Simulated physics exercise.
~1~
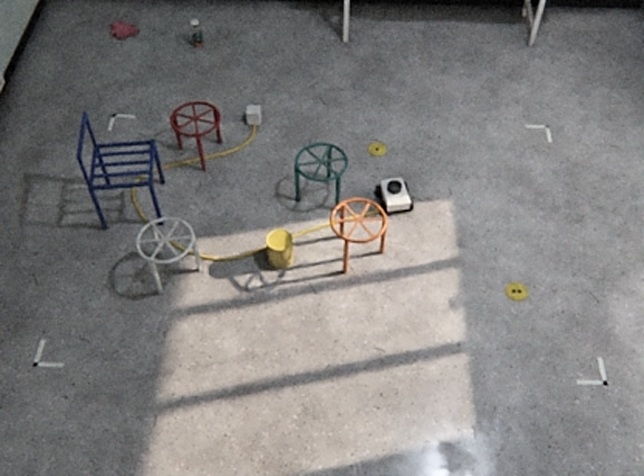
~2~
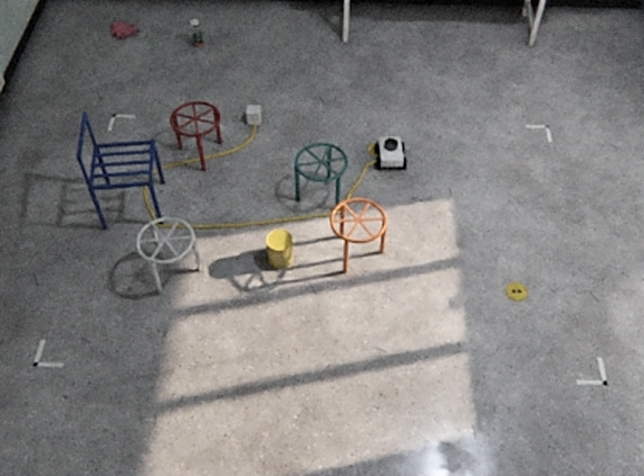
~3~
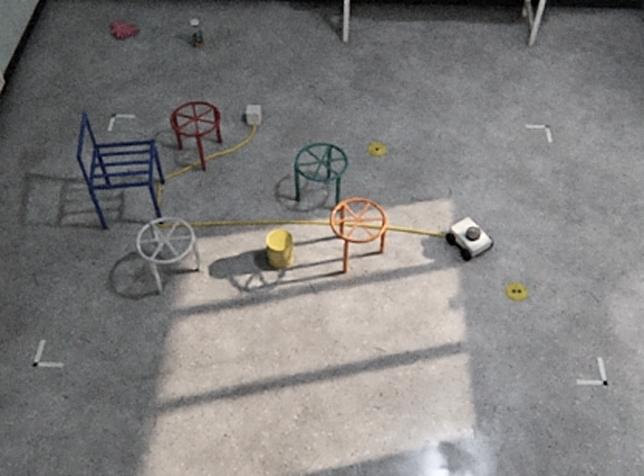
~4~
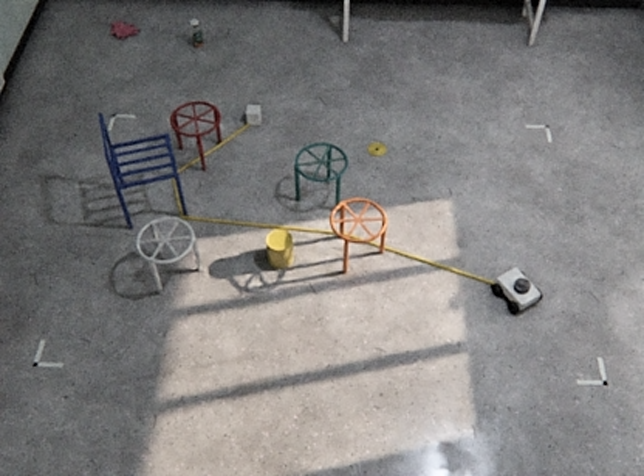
On a grey ward floor with a patch of window light, a small white cart trails a yellow lead that winds among a blue chair, a yellow bin and red, teal, white and orange stools. The cart first moves up beyond the teal stool, onto a round yellow mark. It then turns and travels down to the right, drawing the lead straighter under the orange stool. As it reaches the second yellow mark, the lead pulls taut and the blue chair shifts to the right. At the end the cart sits over that mark, with the stools and bin still in place.
